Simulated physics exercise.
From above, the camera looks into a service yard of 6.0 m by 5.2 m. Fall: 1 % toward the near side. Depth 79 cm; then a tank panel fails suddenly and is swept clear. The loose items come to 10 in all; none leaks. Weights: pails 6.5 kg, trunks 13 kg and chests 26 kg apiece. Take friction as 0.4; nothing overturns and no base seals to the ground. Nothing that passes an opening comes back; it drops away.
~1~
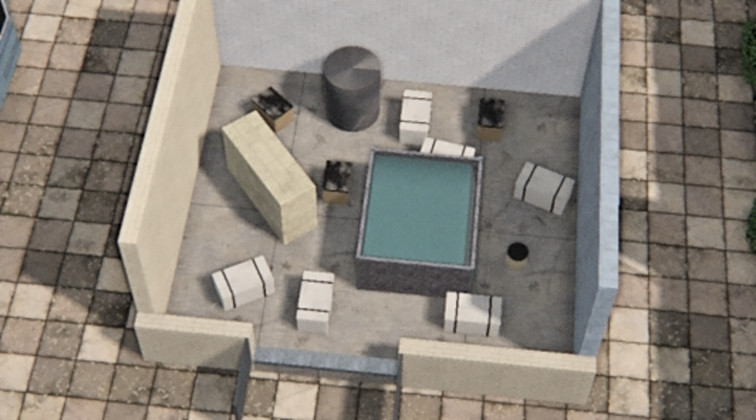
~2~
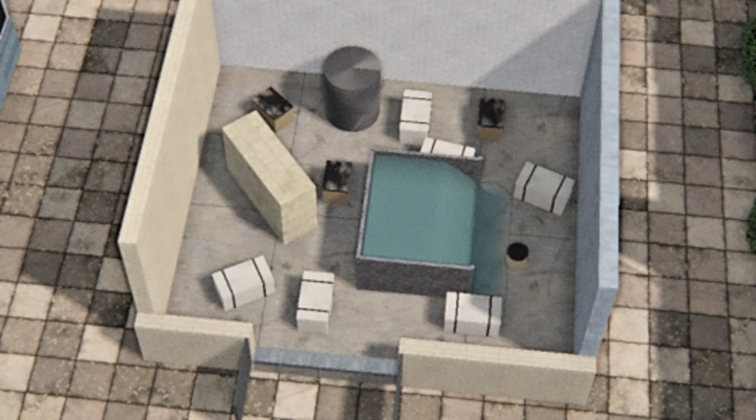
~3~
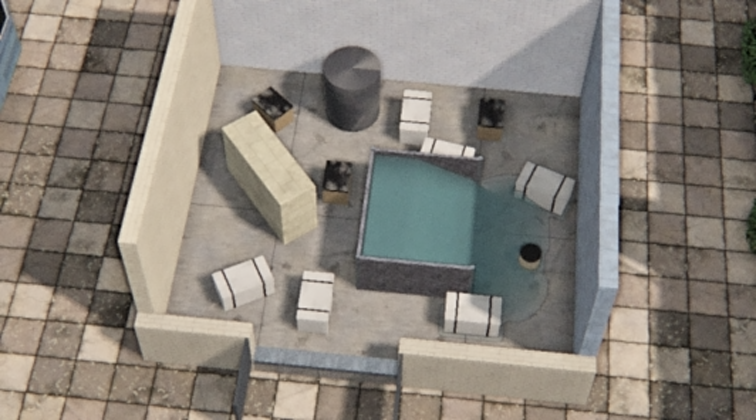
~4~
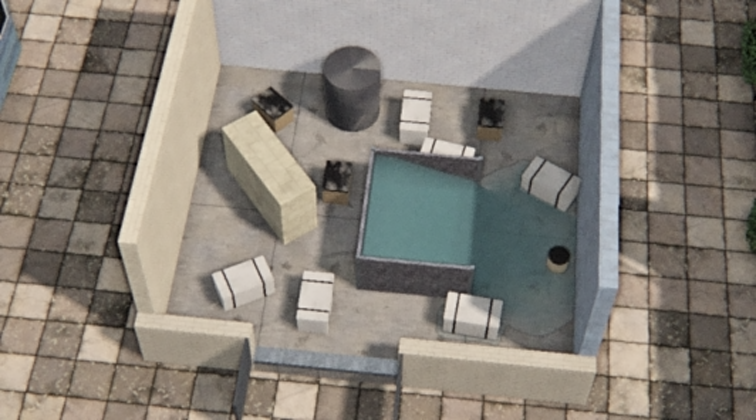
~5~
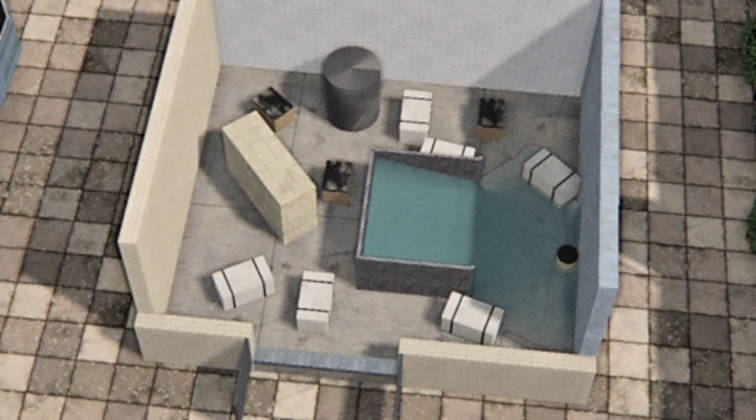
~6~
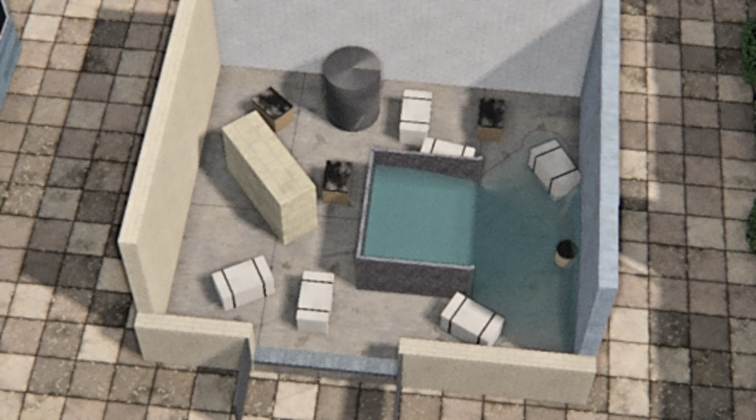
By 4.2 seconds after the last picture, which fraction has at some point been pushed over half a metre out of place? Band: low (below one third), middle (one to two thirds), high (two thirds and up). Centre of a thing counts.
High.
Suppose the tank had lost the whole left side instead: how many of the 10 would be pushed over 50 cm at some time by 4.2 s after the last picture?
The answer would then be 5.
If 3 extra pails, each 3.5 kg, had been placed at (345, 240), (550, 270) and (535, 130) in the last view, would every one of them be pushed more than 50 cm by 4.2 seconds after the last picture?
One after another they come out inside the limit, above it, above it.
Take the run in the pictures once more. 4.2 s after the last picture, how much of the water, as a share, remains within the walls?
Somewhere near 96 percent, give or take.
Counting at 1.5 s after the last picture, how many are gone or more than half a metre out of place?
My count gives 3.
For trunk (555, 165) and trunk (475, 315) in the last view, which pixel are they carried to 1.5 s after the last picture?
Somewhere around (514, 89) and (432, 300).
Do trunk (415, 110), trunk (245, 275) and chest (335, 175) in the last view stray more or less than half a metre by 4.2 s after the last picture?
First exceeding it, second exceeding it, third falling below it.
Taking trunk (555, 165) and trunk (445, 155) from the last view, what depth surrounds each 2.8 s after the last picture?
I'd put it at 11 cm and 5 cm respectively.
Then, 0.4 s after the last picture 2 of 10 are over 50 cm from their spots; 1 afloat.
Then, 1.5 s after the last picture 3 of 10 are over 50 cm from their spots; 3 afloat.
Then, 2.8 s after the last picture 7 of 10 are over 50 cm from their spots; 4 afloat.
Then, 4.2 s after the last picture 7 of 10 are over 50 cm from their spots, and 7 have been at some point; 6 afloat.
